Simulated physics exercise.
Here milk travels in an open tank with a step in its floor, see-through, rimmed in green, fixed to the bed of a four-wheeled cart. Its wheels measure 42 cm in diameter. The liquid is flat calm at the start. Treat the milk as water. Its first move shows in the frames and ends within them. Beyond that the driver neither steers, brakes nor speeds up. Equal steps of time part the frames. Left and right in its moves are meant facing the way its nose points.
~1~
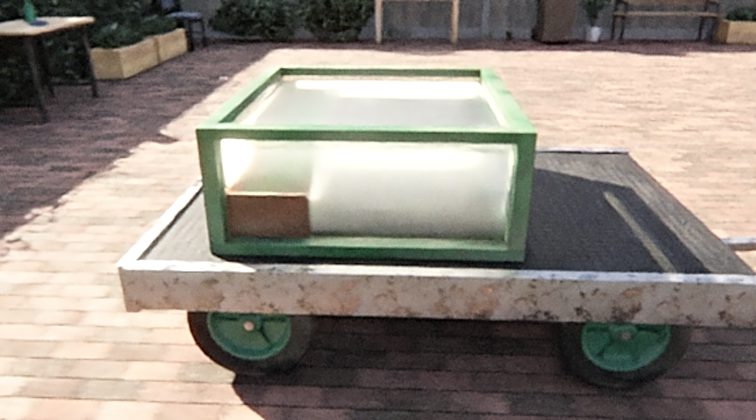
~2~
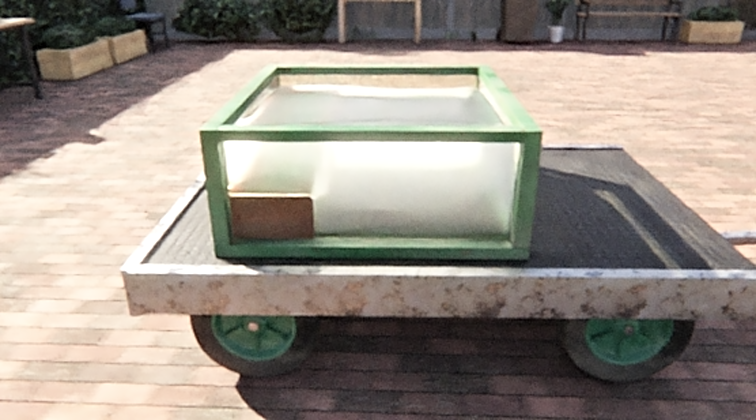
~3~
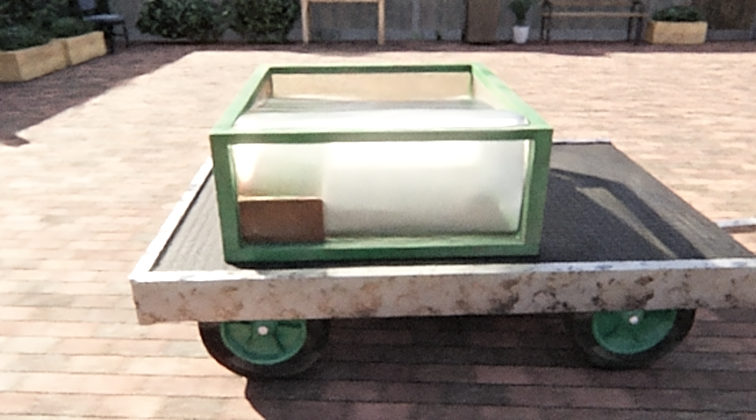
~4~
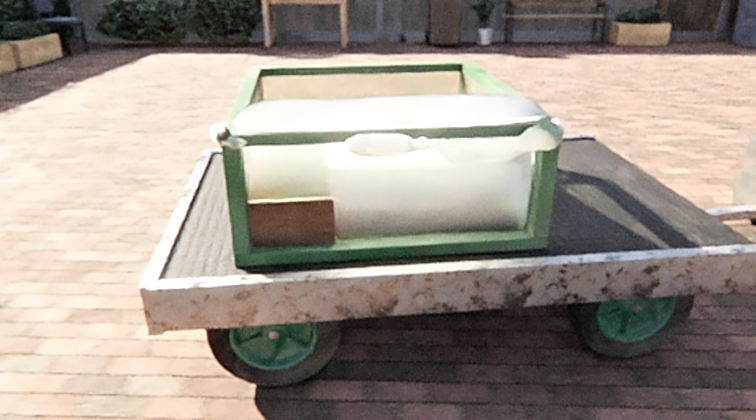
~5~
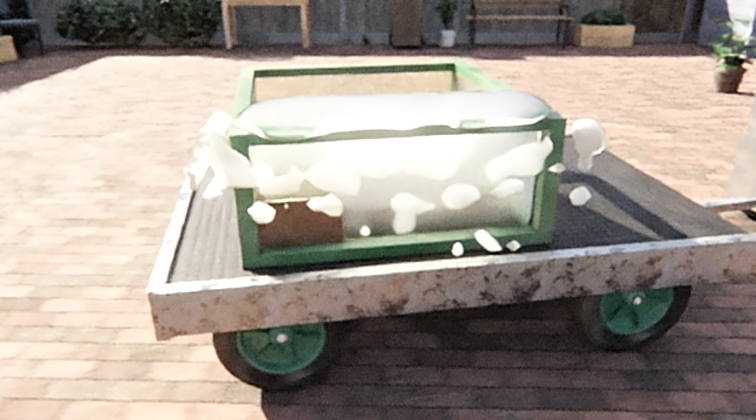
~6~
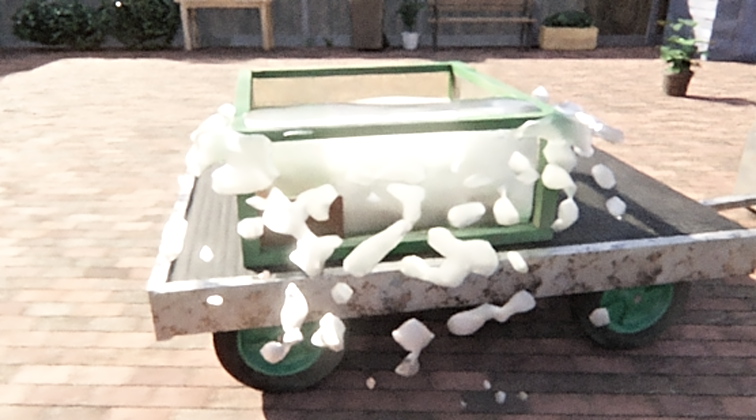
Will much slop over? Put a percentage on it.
About 11 per cent.
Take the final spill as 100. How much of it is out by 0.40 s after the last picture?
About 50 per cent.
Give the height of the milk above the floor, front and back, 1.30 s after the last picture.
About 28 cm in front and 30 cm behind.
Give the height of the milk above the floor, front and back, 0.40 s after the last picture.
Front 32 cm, back 34 cm.
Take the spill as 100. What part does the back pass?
About 10 per cent.
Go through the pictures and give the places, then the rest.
The first frame shows the milk reaches (464, 85) at the front end; it reaches (295, 84) at the back end; no slope yet; edge of the step at (266, 196); the front is on the right, levels are read along the far wall; a wheel hub at (247, 330).
The second frame shows the milk reaches (462, 92) at the front end; it reaches (293, 87) at the back end; it is heaped 5° towards the near side.
The third frame shows the milk reaches (456, 98) at the front end; it reaches (288, 97) at the back end; it is heaped 11° towards the near side.
The fourth frame shows the milk reaches (448, 105) at the front end; it reaches (281, 106) at the back end; it is heaped 16° towards the near side.
The fifth frame shows the milk reaches (441, 106) at the front end; it reaches (276, 112) at the back end; it is heaped 17° towards the near side; milk is coming over the near side.
The sixth frame shows the milk reaches (439, 104) at the front end; it reaches (273, 114) at the back end; it is heaped 13° towards the near side; a wheel hub at (283, 345); milk is coming over the near side.
Another 0.40 s on from the last picture, it stands 33 cm high behind and 32 cm in front; 6 per cent has gone over the near side.
Another 0.80 s on from the last picture, it stands 26 cm high behind and 26 cm in front; 8 per cent has gone over the near side.
Another 1.30 s on from the last picture, it stands 30 cm high behind and 28 cm in front; 9 per cent has gone over the near side.
Another 2.98 s on from the last picture, 11 per cent has gone over the near side, 23 of 206 litres.
